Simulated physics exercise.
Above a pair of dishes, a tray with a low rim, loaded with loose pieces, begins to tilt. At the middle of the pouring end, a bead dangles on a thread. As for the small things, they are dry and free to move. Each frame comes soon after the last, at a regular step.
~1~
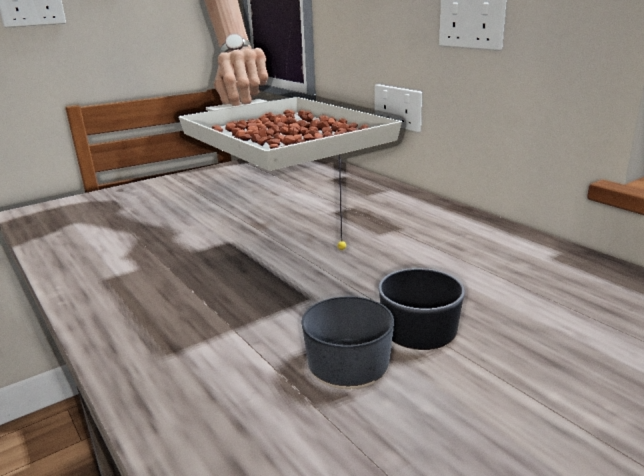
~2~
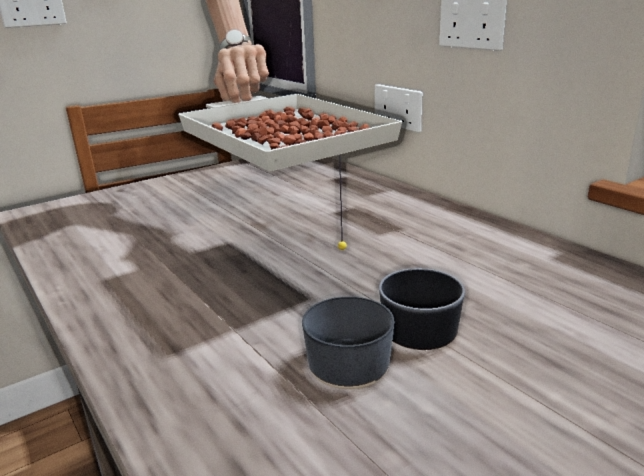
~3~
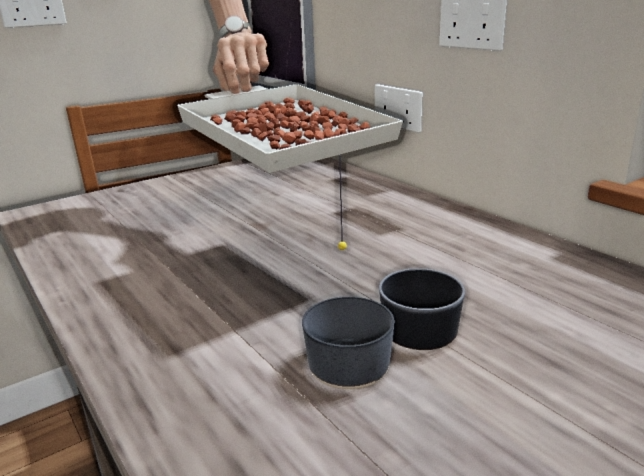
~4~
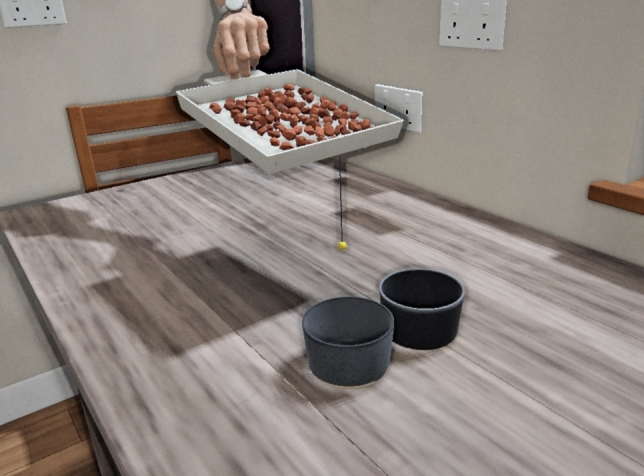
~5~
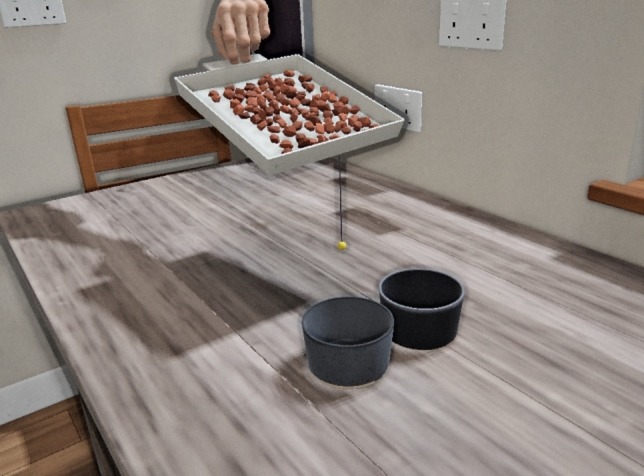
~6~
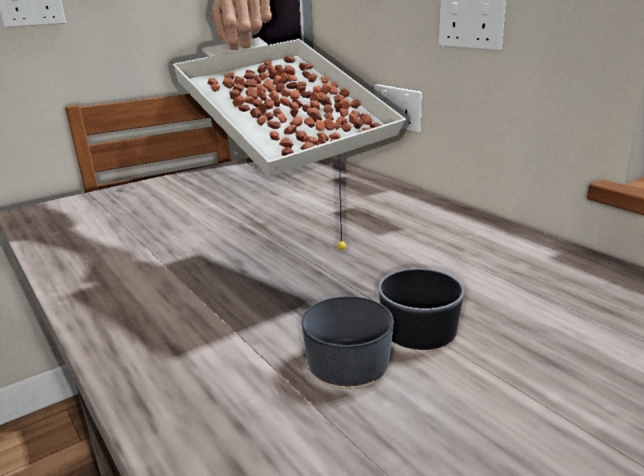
Above a wooden table with two dark dishes and a small yellow bead hanging on a thread, a hand raised the back of a pale tray of reddish-brown pieces, gradually tilting it forward.
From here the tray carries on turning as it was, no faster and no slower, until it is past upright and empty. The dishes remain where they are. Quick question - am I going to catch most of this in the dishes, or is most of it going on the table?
Turns out most of it gets away in the end.
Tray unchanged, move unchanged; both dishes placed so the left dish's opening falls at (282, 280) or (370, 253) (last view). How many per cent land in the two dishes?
In order: 30 percent and 0 percent.
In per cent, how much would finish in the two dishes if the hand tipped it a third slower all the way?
Estimate: Some 10 %.
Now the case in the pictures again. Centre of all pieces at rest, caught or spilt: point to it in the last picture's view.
Around (337, 324), give or take.
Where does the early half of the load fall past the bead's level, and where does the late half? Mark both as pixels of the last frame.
Earlier half at (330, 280), later half at (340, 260).
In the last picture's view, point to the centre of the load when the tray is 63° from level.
I'd put it at about (321, 126).
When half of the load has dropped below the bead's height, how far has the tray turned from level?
That would be about 105 degrees from level.
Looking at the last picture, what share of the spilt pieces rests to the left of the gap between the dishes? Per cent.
90 %, near enough.
Shortly afterwards, tray tipped steeply; the whole lot on the tray.
Next, tray tipped past a quarter turn; near half on the tray; only a few in the left dish; only a few in the right dish; near a quarter outside both; near a quarter in the air.
Some moments later, tray tipped past a quarter turn; only a few in the left dish; a little in the right dish; the bulk outside both.
In the end, tray tipped past a quarter turn; only a few in the left dish; a little in the right dish; the bulk outside both.
